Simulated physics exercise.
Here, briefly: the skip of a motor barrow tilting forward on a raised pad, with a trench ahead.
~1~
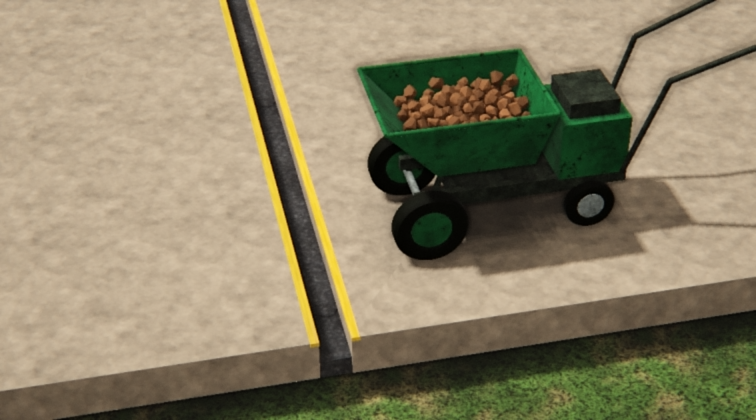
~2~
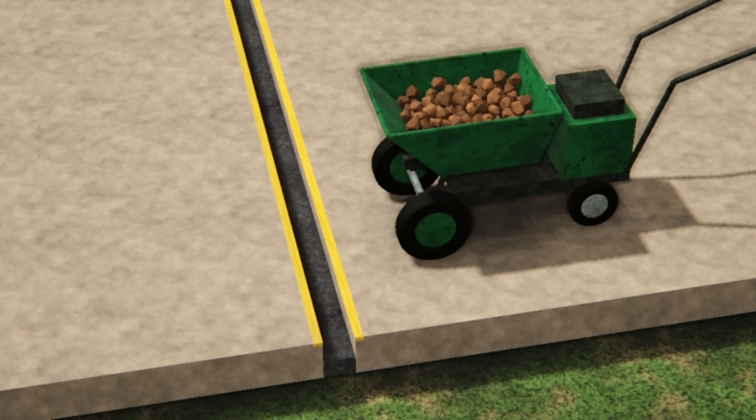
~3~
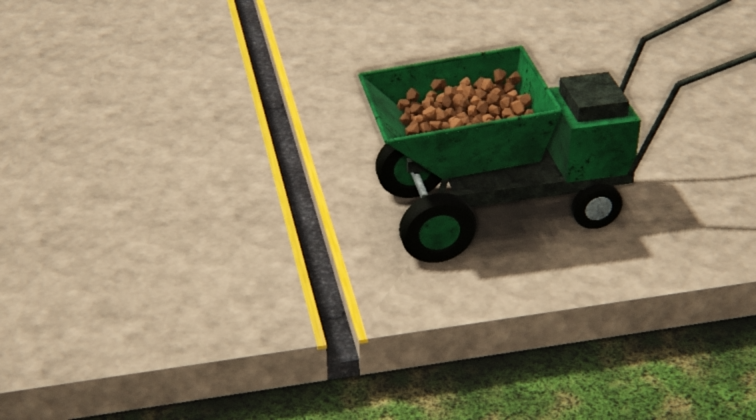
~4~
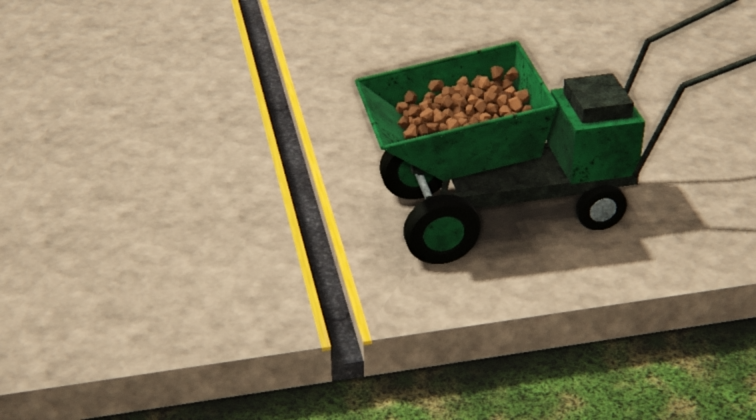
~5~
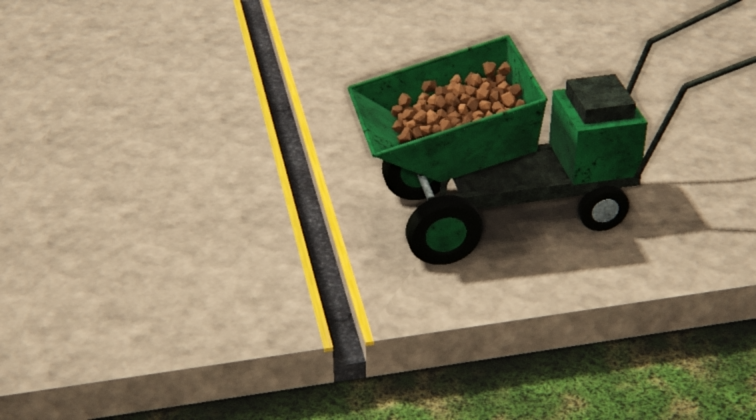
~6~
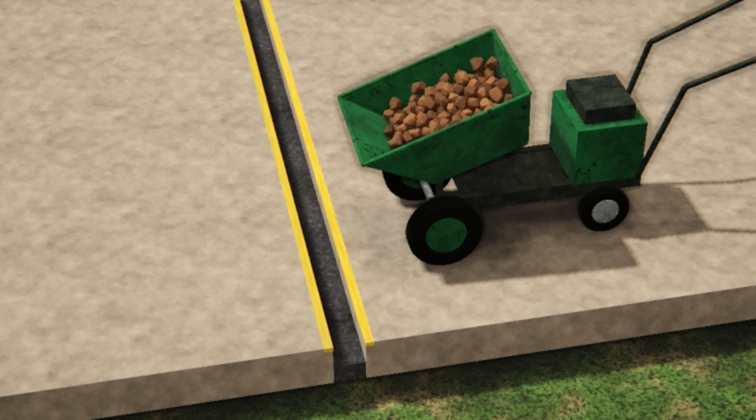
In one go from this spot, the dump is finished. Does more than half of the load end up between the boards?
I expect the trench to not get most of the load.
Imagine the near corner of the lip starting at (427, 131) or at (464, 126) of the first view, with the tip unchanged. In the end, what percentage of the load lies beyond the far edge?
It comes out near 30 in a hundred for the first and near 10 in a hundred for the second.
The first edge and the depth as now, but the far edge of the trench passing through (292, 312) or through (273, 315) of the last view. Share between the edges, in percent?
You'd get 50 % in the first case and 70 % in the second.
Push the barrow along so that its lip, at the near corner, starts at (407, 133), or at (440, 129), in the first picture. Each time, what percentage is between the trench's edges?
In turn 30 and 50 in a hundred.
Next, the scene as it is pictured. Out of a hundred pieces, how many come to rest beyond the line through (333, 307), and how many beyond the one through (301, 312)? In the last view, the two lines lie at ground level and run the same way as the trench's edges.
In order, some 70 % then some 60 %.
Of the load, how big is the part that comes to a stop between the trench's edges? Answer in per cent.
Roughly 5 %.
Shortly afterwards, skip tipped steeply; the whole lot in the skip.
Next, skip tipped right over; near two thirds in the skip; only a few in or heaped over the trench; near a third beyond it.
Some moments later, skip tipped right over; near a quarter in the skip; a little in or heaped over the trench; near two thirds beyond it.
In the end, skip tipped right over; near a quarter in the skip; a little in or heaped over the trench; near two thirds beyond it.
